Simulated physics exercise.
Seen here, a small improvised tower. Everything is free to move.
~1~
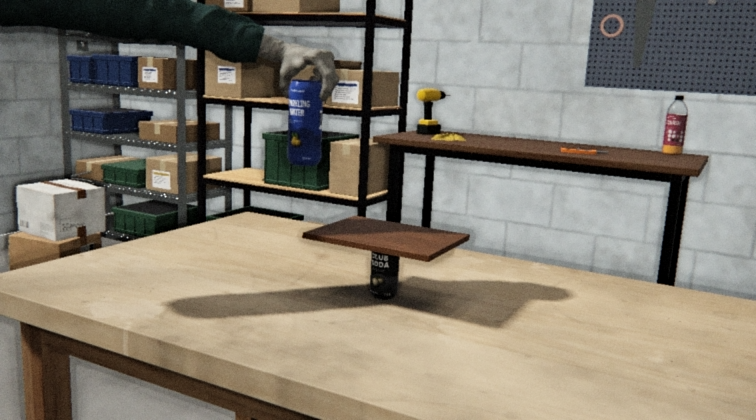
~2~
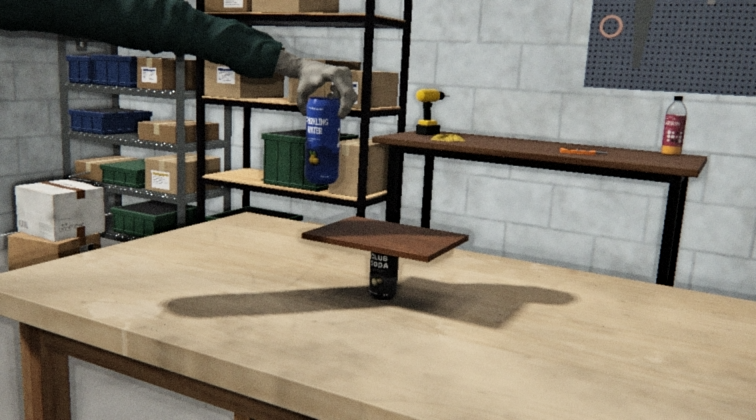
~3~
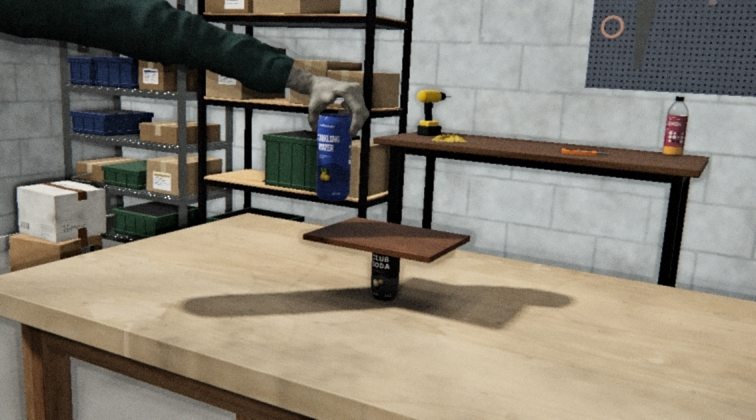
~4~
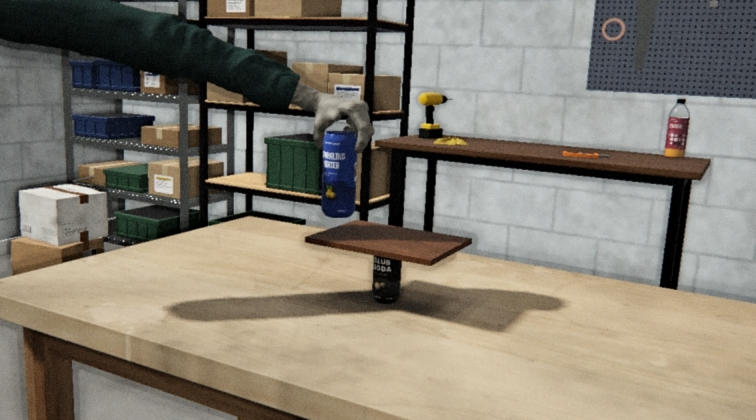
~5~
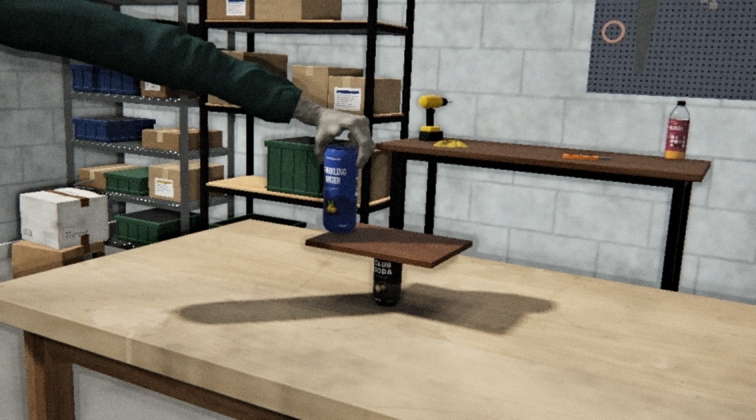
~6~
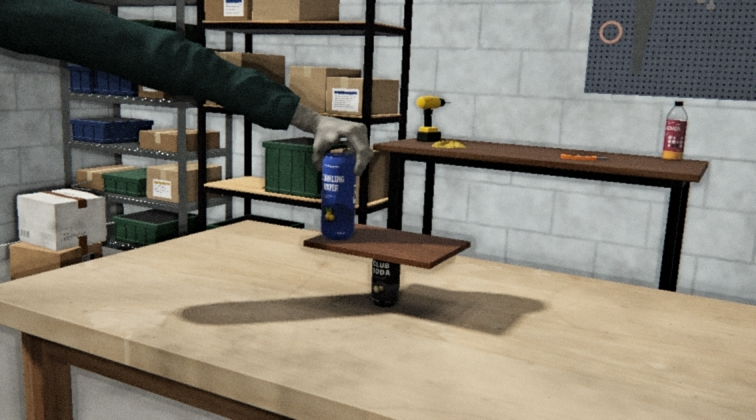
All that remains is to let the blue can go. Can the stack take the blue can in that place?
Here the stack gives way.
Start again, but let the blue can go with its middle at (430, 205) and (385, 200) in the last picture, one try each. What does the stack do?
In the first case it loses its balance; in the second case it keeps its balance.
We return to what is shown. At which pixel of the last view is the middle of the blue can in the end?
Around (288, 272).
Then, 0.50 s later than the last frame, blue can now fallen; brown board tilted by 67°.
Then, 1.20 s later than the last frame, brown board now fallen; black can tilted by 71°.
When it is over, fallen, brown board, blue can and black can. End places, in pixels of the last picture, blue can near (288, 272). The stack loses its balance.
